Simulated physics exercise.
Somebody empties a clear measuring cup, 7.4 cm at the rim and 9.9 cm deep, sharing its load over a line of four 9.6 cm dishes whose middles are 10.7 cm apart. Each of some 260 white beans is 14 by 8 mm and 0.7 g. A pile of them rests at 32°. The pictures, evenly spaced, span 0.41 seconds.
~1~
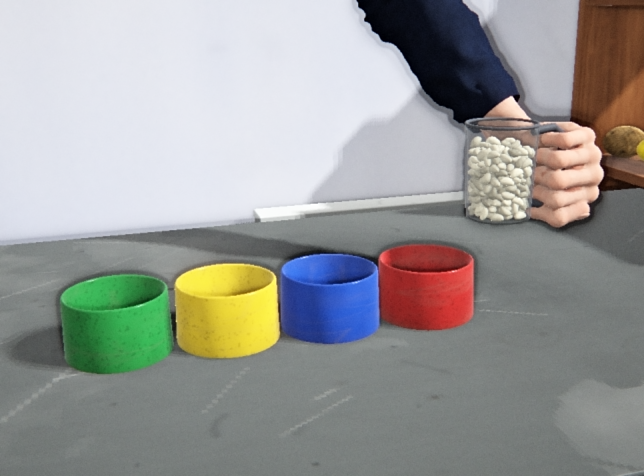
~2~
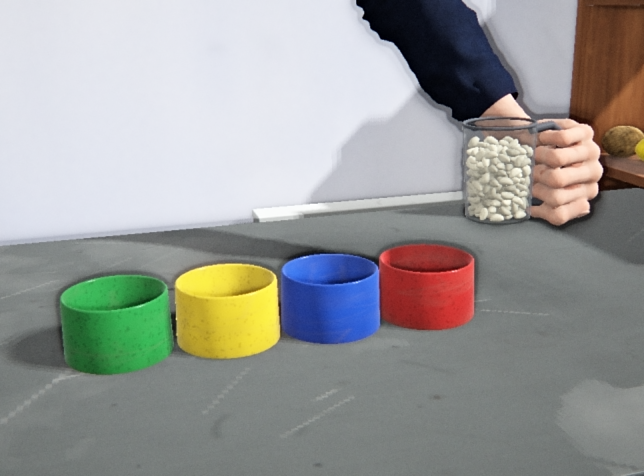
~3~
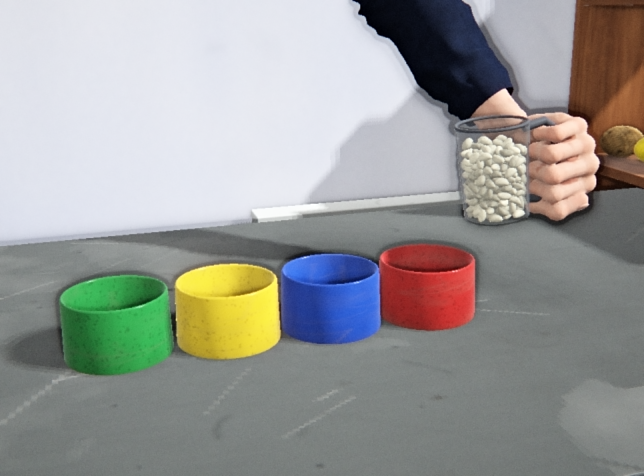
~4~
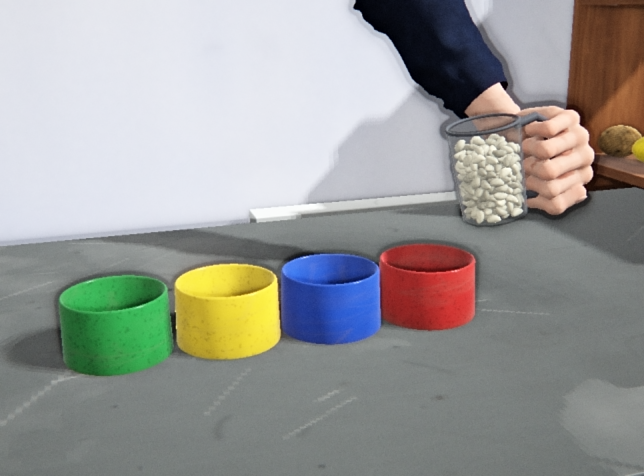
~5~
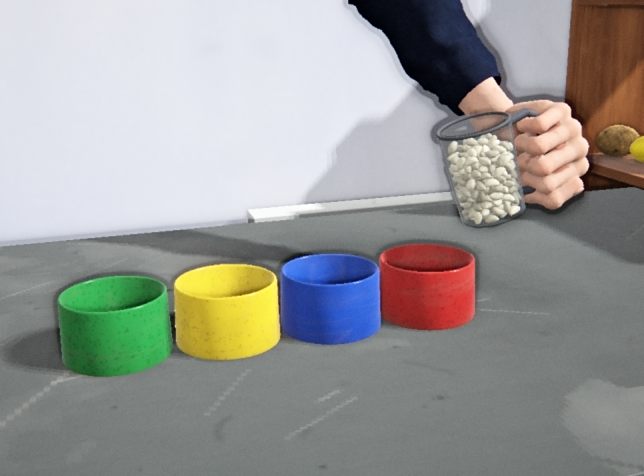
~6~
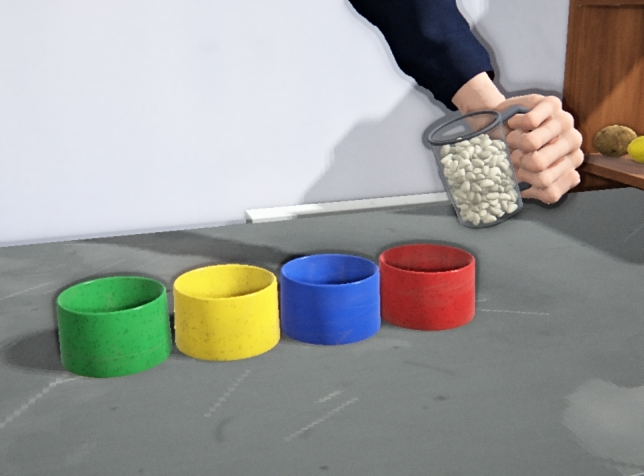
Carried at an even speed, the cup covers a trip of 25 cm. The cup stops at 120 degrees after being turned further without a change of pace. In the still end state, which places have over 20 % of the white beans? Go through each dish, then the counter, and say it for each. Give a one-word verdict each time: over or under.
As I see it, red: It should take in a fifth at the most; blue: It should take in more than a fifth; green: It should take in a fifth at the most; yellow: It should take in a fifth at the most; counter: It should take in a fifth at the most.
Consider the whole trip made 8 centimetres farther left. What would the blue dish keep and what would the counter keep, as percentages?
Blue: 0, counter: 0.
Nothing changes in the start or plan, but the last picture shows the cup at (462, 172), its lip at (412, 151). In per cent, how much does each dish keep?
Kept per dish: Red = 0, blue = 20, green = 0, yellow = 70.
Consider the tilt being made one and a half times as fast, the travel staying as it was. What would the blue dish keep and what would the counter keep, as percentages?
Blue: 100, counter: 0.
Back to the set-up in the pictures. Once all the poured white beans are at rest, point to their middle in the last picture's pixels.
Close to pixel (317, 304).
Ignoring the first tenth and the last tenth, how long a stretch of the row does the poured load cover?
I'd estimate close to 6 cm.
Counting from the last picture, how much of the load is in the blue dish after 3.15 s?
Close to 90 percent of the load.
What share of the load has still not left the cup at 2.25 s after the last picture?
Roughly 0 per cent, give or take.
Then, 1.35 s after the last picture, tilt 102 degrees; cup holds 90 %, blue 10 %.
Then, 2.25 s after the last picture, tilt 120 degrees; cup holds 0 %, blue 90 %, yellow 5 %.
Then, 3.15 s after the last picture, tilt 120 degrees; cup holds 0 %, blue 90 %, yellow 5 %.
In the end, red 0 %, blue 90 %, green 0 %, yellow 5 %, counter 10 %.
